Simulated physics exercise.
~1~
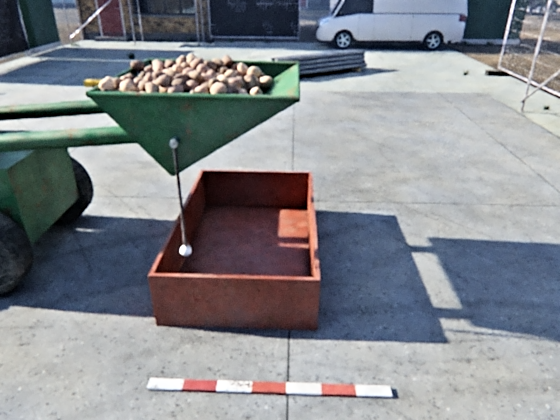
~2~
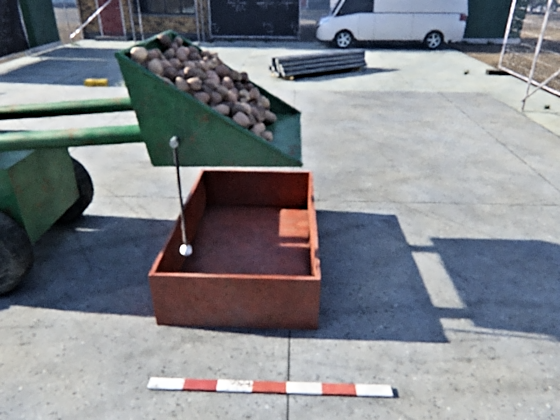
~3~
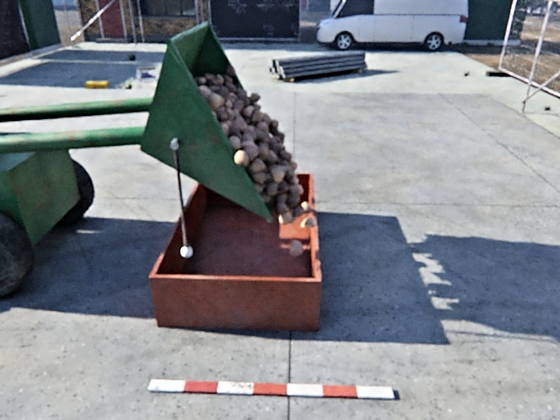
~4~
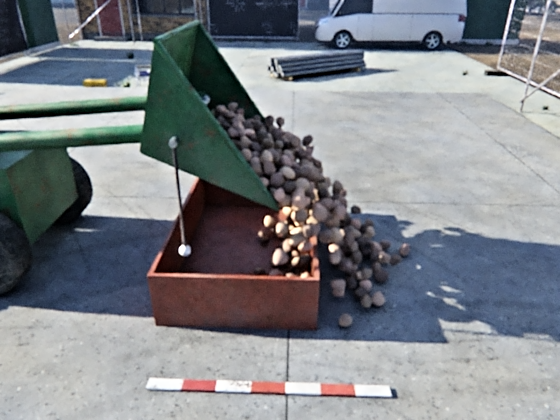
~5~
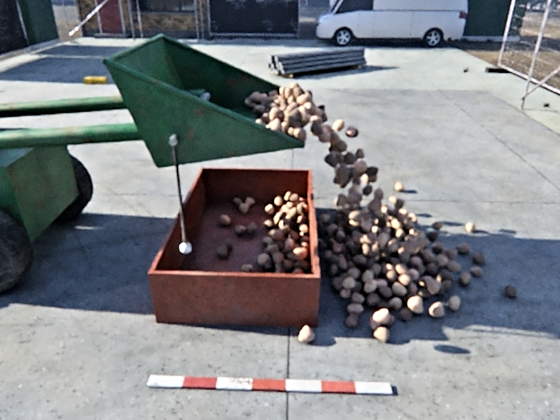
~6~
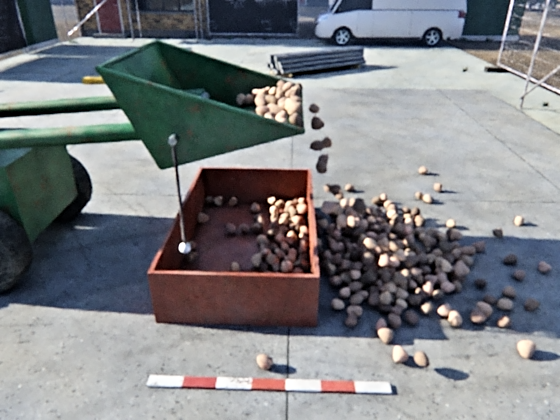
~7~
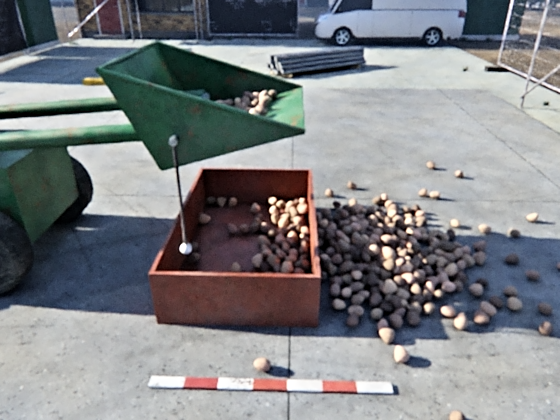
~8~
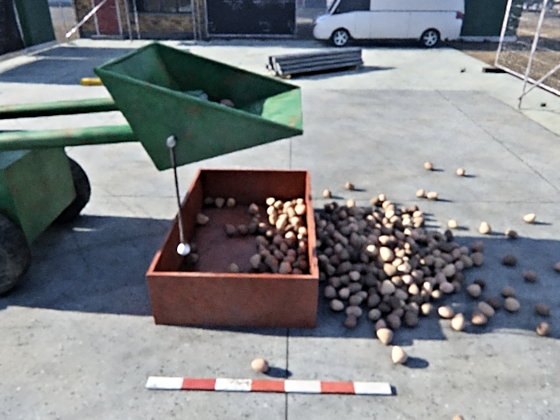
Green loader bucket tipping rounded cobbles over a rust-red bin, most spilling onto the paving at right, then levelling back with a few left inside.
